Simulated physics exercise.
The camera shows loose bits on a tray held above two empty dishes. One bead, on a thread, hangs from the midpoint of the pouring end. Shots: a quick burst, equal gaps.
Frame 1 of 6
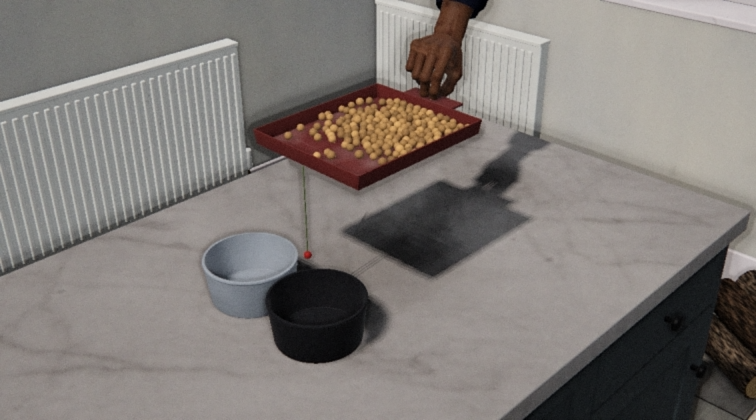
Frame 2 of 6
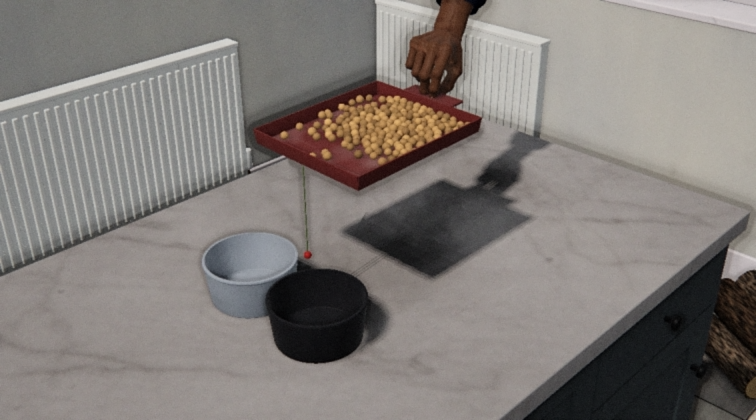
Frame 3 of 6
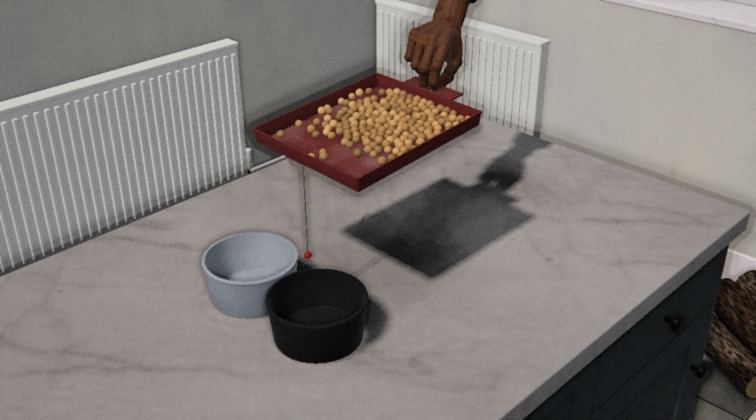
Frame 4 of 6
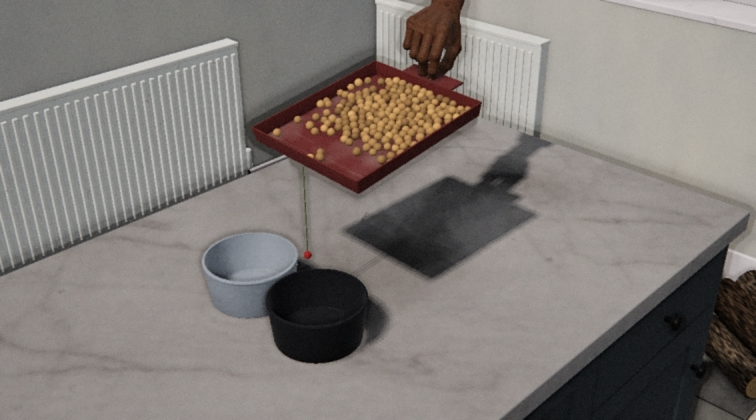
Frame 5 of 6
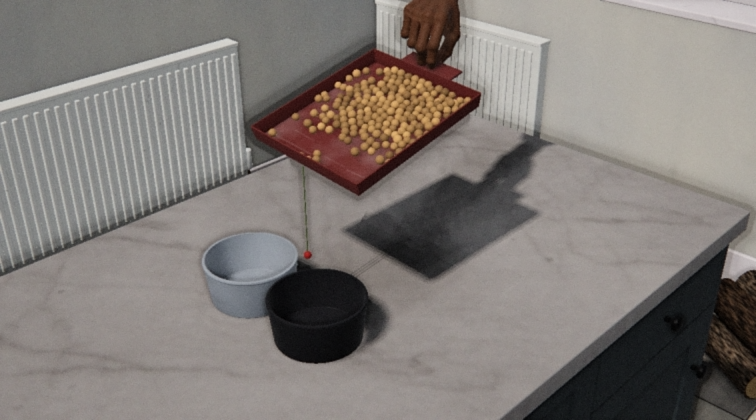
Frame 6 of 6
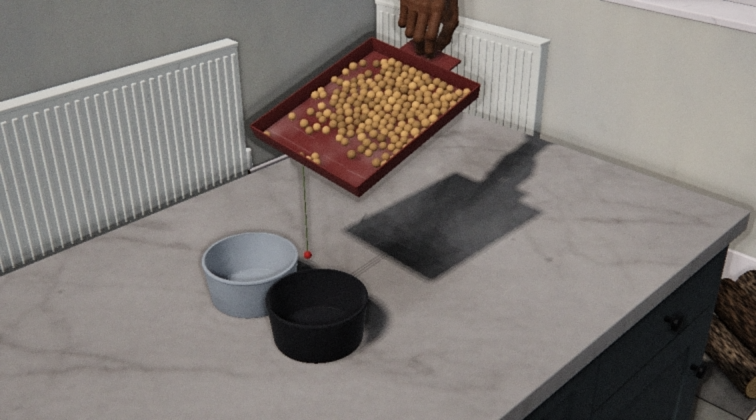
A dark red tray of small round tan beads, gripped by a hand at its far end, is seen from above over a marbled grey worktop. Two empty dishes, pale blue-grey on the left and black on the right, sit below near a small red bead on a thread, with white radiators behind. The hand gradually tilts the tray toward its near right corner, the beads shift slightly, and the camera stays still.
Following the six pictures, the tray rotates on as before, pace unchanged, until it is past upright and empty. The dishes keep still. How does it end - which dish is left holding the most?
My bet is the dish over on the right is left holding more.
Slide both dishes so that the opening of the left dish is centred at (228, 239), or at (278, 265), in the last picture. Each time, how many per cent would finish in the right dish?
Close to 20 in a hundred, then close to 80 in a hundred.
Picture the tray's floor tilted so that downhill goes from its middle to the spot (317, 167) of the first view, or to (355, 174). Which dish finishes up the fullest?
The rightmost dish, then the rightmost dish.
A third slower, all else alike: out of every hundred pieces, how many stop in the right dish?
It would be around 80 per cent.
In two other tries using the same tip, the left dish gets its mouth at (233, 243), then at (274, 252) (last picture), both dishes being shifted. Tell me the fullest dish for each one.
The rightmost dish, then the rightmost dish.
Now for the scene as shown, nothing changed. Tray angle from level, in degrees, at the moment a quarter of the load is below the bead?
The angle is roughly 90° at that point.
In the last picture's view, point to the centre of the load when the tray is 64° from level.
I'd mark it close to (337, 157).
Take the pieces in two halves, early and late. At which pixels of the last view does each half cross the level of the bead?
Earlier half at (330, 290), later half at (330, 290).
Soon after the last picture, tray tipped steeply; most on the tray; a stray few in the right dish; a stray few outside both; a small part in the air.
A little later, tray tipped past a quarter turn; a small part on the tray; about two thirds in the right dish; a small part outside both; about a quarter in the air.
Later still, tray tipped past a quarter turn; most in the right dish; about a quarter outside both.
By the end, tray tipped past a quarter turn; most in the right dish; none in the left dish; about a quarter outside both.
